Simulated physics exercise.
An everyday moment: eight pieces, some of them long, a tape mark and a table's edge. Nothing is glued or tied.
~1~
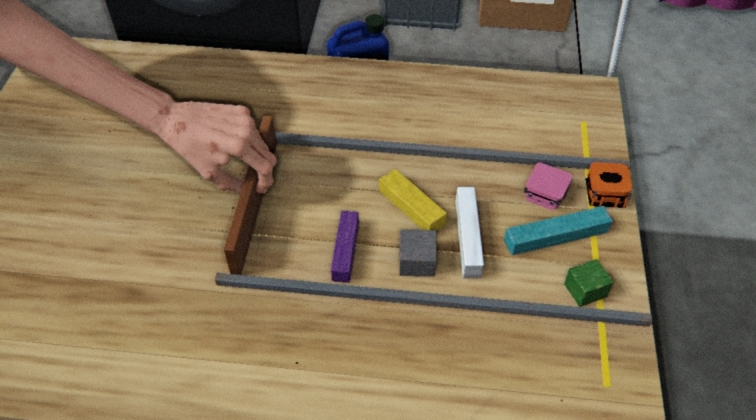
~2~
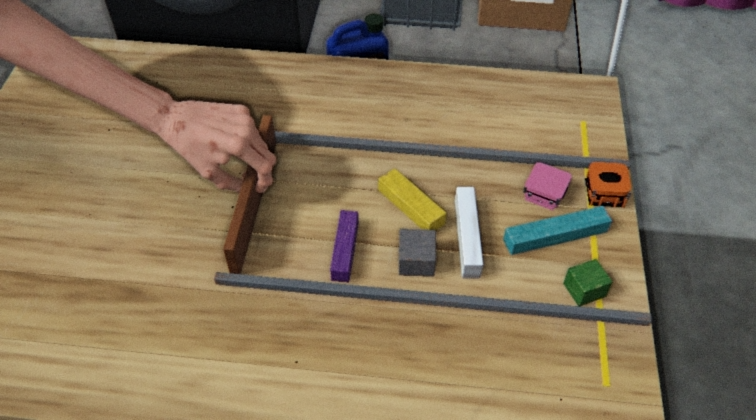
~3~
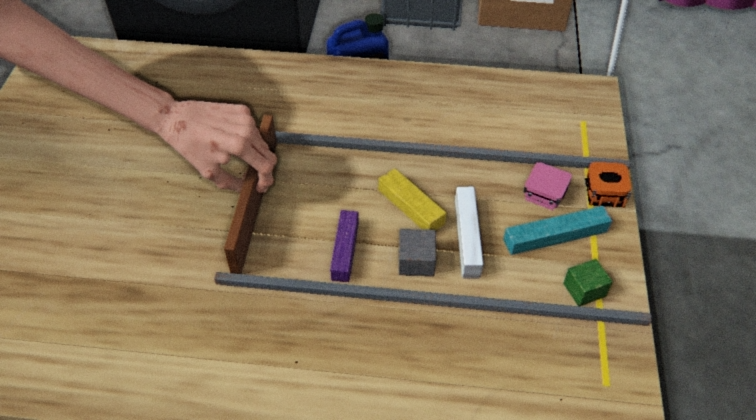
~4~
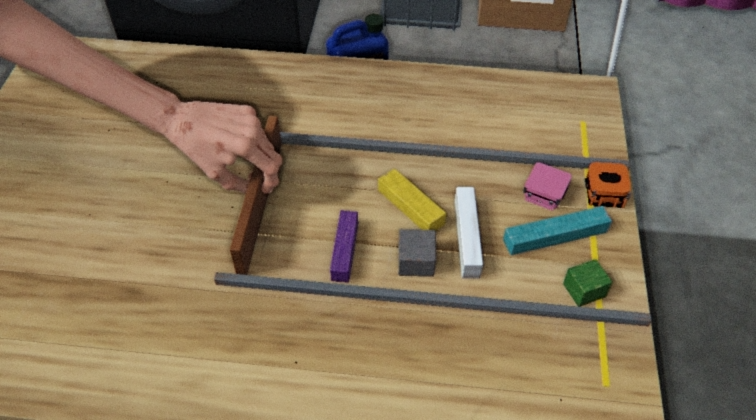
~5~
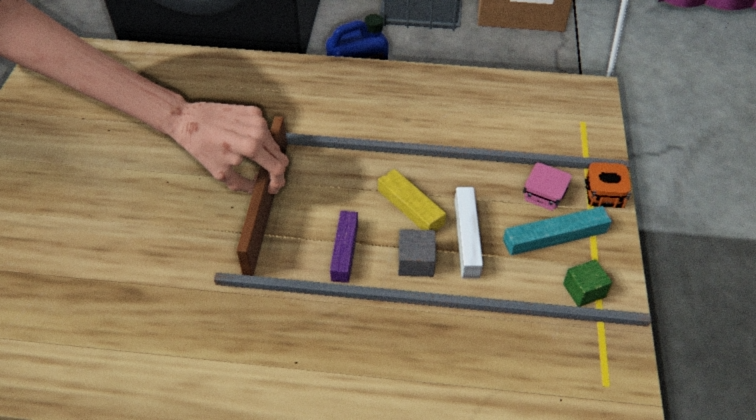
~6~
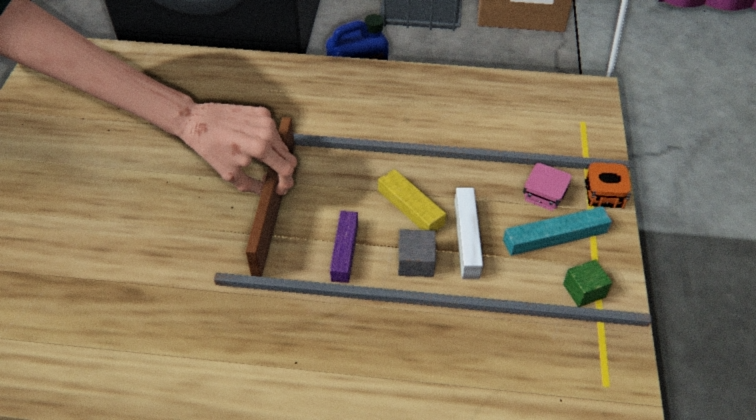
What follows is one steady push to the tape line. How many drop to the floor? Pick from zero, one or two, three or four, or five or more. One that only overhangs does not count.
In the end the number that fall off is three or four.
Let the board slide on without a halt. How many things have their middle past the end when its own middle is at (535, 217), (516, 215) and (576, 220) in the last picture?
The counts: 1, 0 and 3.
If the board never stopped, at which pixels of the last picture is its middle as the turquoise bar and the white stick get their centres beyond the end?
Its middle is around (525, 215) and around (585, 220).
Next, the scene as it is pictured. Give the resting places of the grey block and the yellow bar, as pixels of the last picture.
First (638, 274), then (617, 224).
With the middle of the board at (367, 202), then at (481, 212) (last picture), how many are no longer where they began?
By then 1, and 5.
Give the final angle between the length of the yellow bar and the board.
About 20°.
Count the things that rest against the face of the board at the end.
In contact: 2.
Soon after, none off yet; orange case at rest near (607, 186); green block at rest near (587, 283); turquoise bar at rest near (557, 231).
After that, none off yet; orange case at rest near (607, 186); green block at rest near (587, 283); turquoise bar displaced a little near (610, 230).
In the end, the number that fall off is three or four; gone, white stick, turquoise bar, green block and orange case.
